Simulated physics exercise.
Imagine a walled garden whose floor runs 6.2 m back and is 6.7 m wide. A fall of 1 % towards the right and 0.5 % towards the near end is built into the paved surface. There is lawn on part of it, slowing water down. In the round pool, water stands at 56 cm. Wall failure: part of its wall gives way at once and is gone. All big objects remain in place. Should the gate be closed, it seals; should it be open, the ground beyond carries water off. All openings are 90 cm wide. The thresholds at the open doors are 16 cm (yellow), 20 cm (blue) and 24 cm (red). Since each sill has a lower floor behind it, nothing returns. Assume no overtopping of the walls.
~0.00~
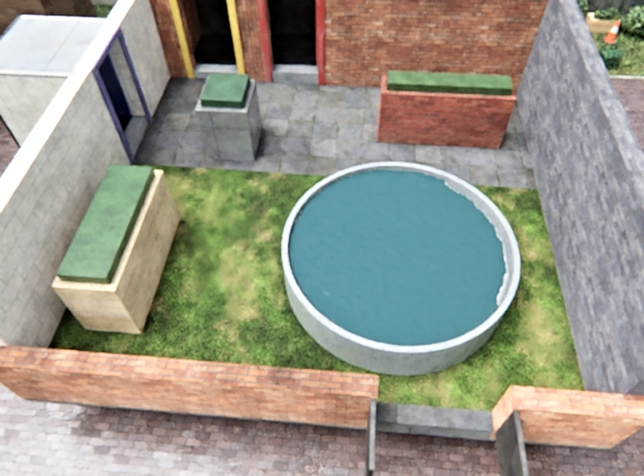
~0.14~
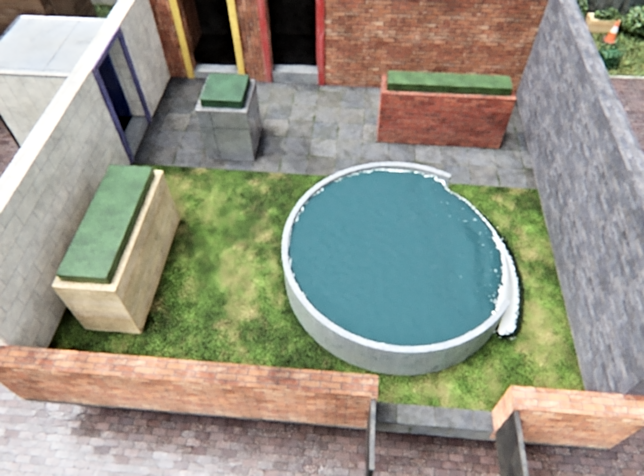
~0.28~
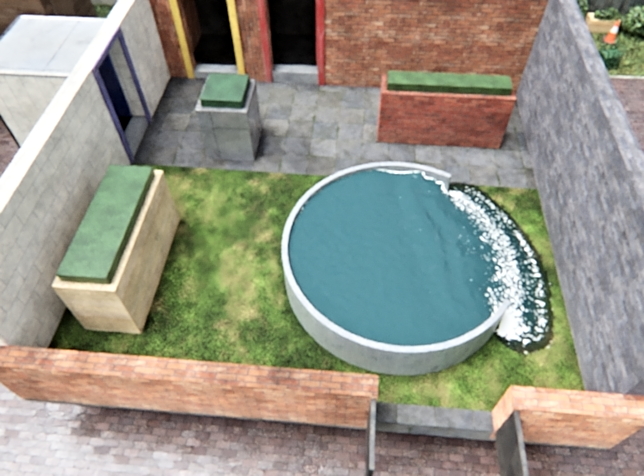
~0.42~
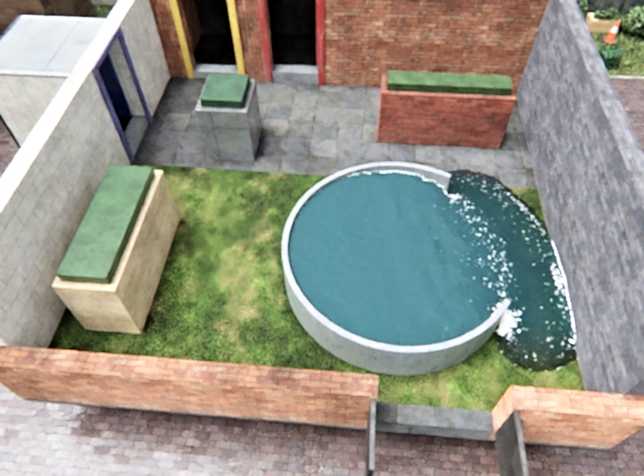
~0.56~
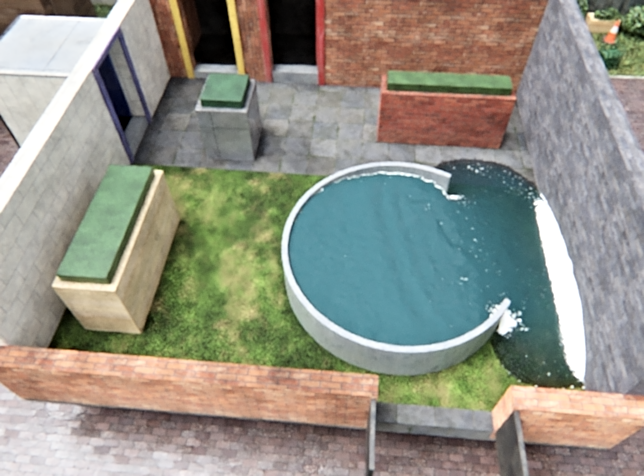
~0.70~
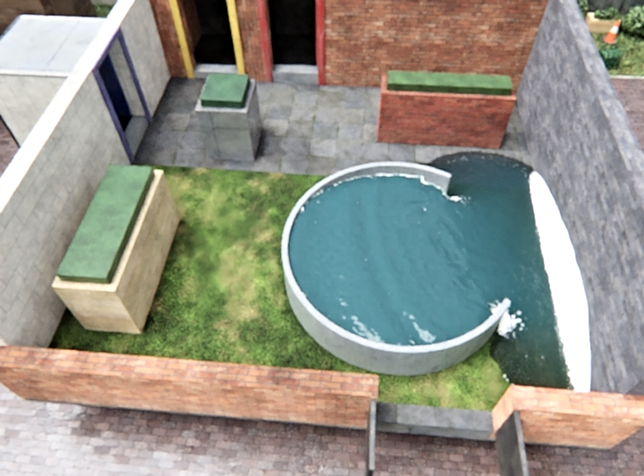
A round, pale-walled pool of blue-green water fills much of a walled garden, seen from high above the near side. Green-topped planters in cream, grey and red brick stand around the lawn and grey paving, below a brick building with yellow-framed and red-framed doorways. The pool's right side gives way, and foaming water pours out, spreads over the grass and surges white against the right wall, while the camera stays still.
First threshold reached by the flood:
The red one.
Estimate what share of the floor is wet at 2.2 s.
I'd say around 30 % is wet.
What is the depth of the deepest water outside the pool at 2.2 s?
About 45 cm.
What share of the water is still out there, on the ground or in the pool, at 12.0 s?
Share still there: About 82 %.
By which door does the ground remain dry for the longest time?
Blue.
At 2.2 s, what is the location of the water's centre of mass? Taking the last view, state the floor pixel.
I'd put it close to (456, 251).
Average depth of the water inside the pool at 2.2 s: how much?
Around 29 cm on average.
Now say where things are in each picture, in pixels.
The first picture shows the round pool at (399, 247) is whole and still, 56 cm deep.
In the second picture, the front is at (500, 334), 1.2 m from the gap at (496, 249); 0.5 m2 of floor is under water; 56 cm left at the back of the round pool.
In the third picture, the front is at (450, 187), 1.4 m from the gap at (496, 250); 1.6 m2 of floor is under water; 56 cm left at the back of the round pool.
In the fourth picture, the front is at (562, 360), 1.7 m from the gap at (495, 251); 3.1 m2 of floor is under water; 56 cm left at the back of the round pool.
In the fifth picture, water pours out at (495, 251) and has run 2.0 m, to (580, 379); deepest outside 48 cm, 56 cm at the round pool's back.
In the sixth picture, water pours out at (495, 251) and has run 2.2 m, to (585, 398); deepest outside 60 cm, 55 cm at the round pool's back.
After 1.4 s water covers 20 % of the floor and is deepest (48 cm) near (552, 256); yellow door not reached, blue door not reached, red door not reached.
After 2.2 s water covers 30 % of the floor and is deepest (45 cm) near (590, 419); yellow door not reached, blue door not reached, red door not reached.
After 3.5 s water covers 55 % of the floor and is deepest (36 cm) near (590, 419); yellow door not reached, blue door not reached, red door reached at 3.5 s.
After 7.0 s water covers 95 % of the floor and is deepest (16 cm) near (571, 402); yellow door reached at 4.4 s, blue door reached at 5.2 s, red door reached at 3.5 s.
After 12.0 s water covers 100 % of the floor and is deepest (12 cm) near (153, 381); yellow door reached at 4.4 s, blue door reached at 5.2 s, red door reached at 3.5 s.
